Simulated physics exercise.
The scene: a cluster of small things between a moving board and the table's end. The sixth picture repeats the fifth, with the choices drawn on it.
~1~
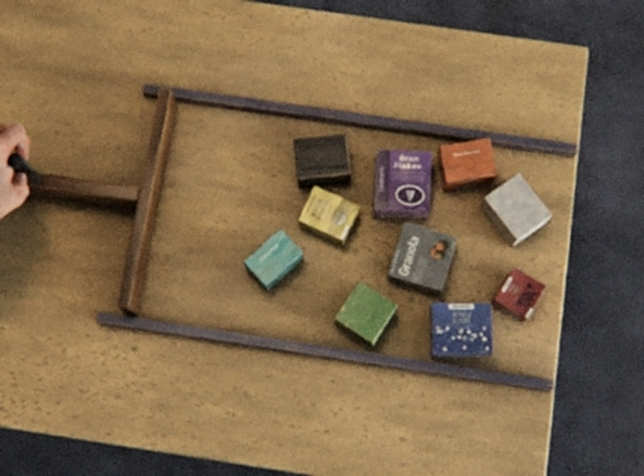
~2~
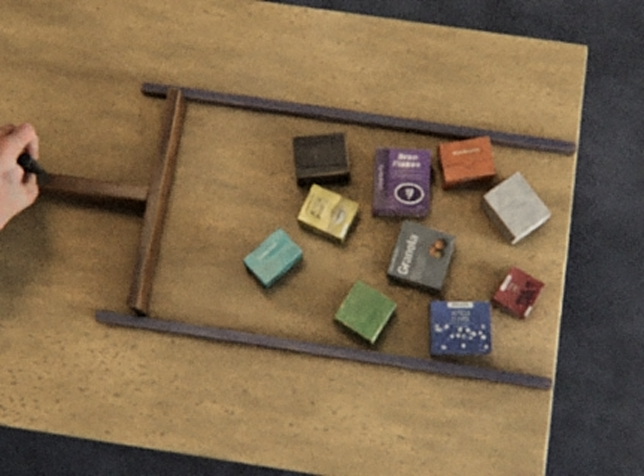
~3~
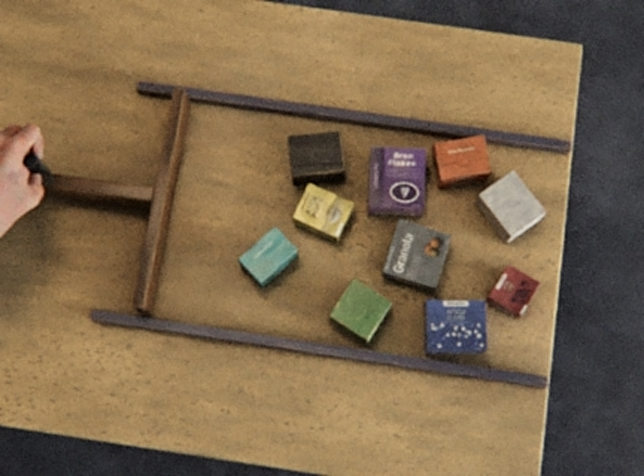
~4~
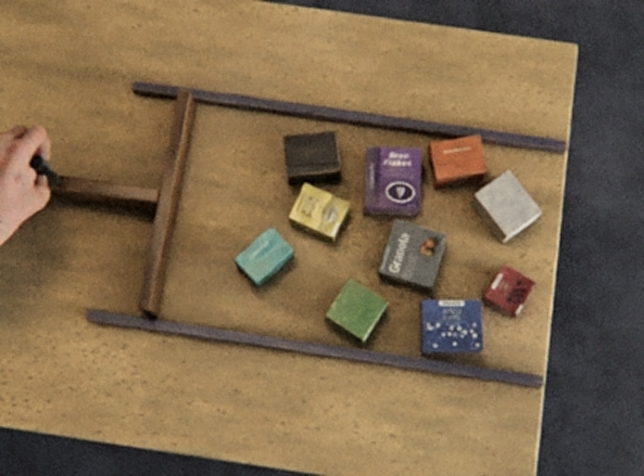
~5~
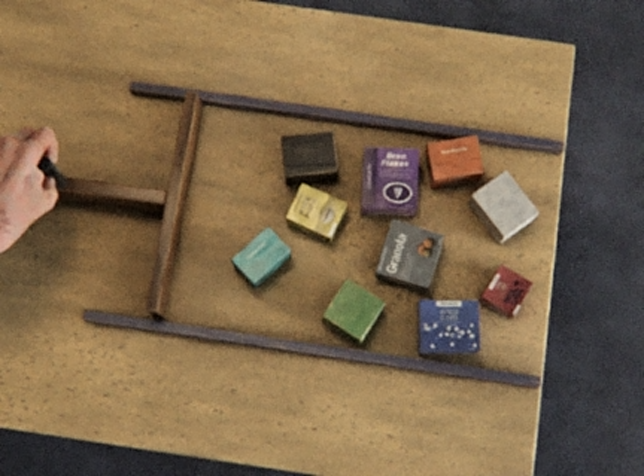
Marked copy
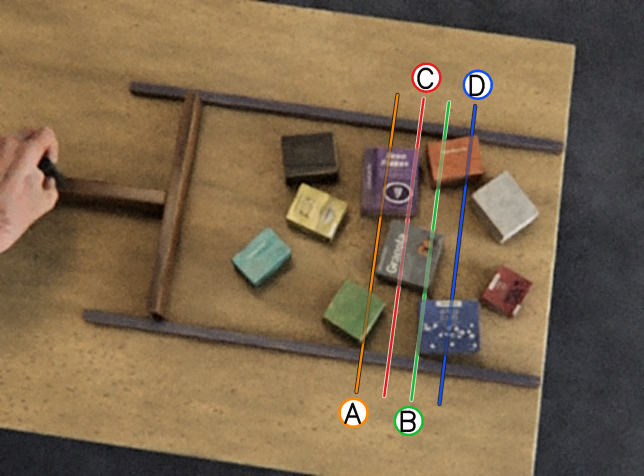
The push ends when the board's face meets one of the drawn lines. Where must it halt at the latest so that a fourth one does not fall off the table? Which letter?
Up to line D.
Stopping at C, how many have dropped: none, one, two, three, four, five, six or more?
In all, none.
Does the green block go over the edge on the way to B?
By then, no.
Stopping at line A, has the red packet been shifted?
No.
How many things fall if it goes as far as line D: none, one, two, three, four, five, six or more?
By then, three.
On the marked copy, A at (378, 239); B at (431, 246); C at (405, 242); D at (458, 250).
With D. Early on, board (274, 213); black block (320, 164); turquoise box (296, 254).
Further on, board (377, 228); orange packet (528, 169); white block (519, 219).
At the end, board (458, 239); orange packet over the edge; red packet over the edge; three fallen.
As for the rest, A is within the limit but short; B is within the limit but short; C is within the limit but short.
